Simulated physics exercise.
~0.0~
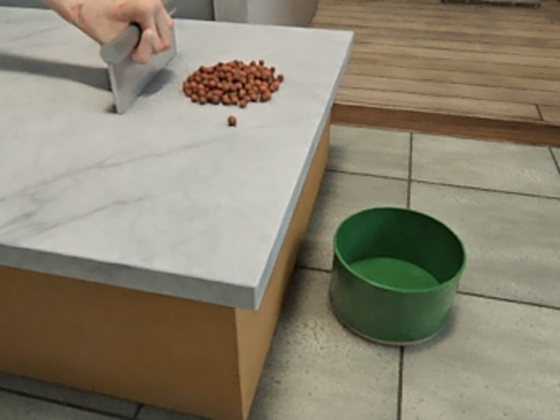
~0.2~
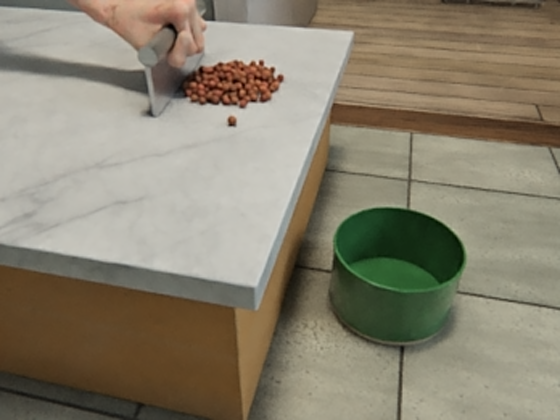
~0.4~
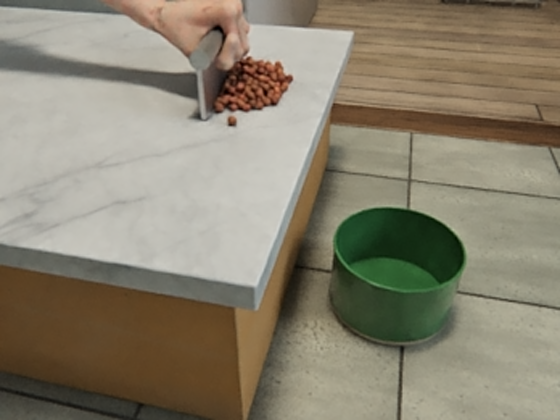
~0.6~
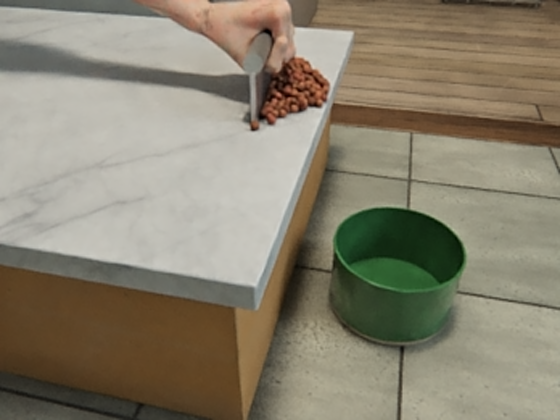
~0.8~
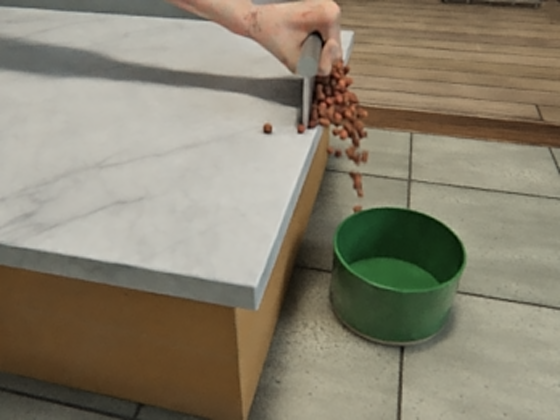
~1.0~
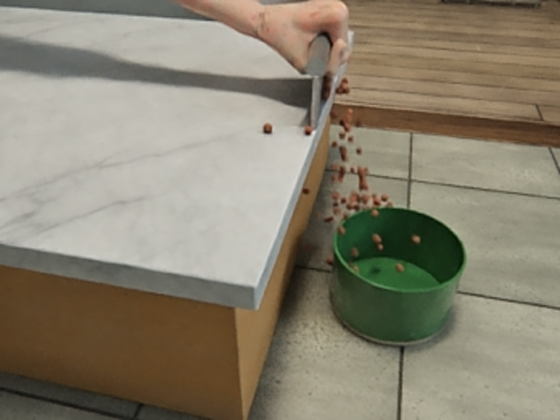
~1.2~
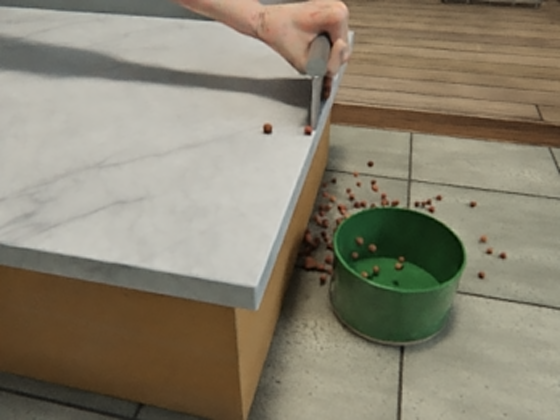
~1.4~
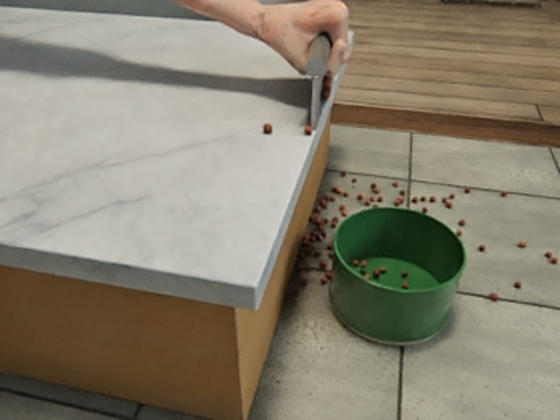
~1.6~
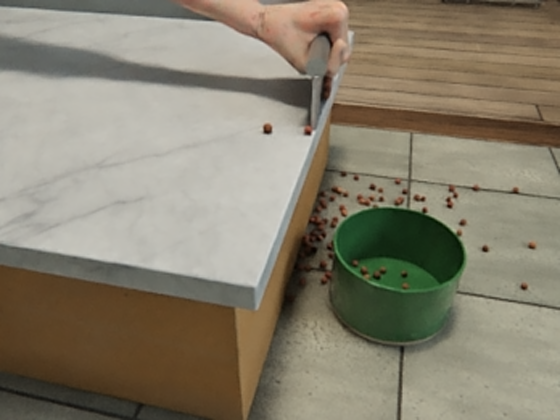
On a marble counter, a hand scrapes reddish pellets off the edge, mostly missing the green pot.
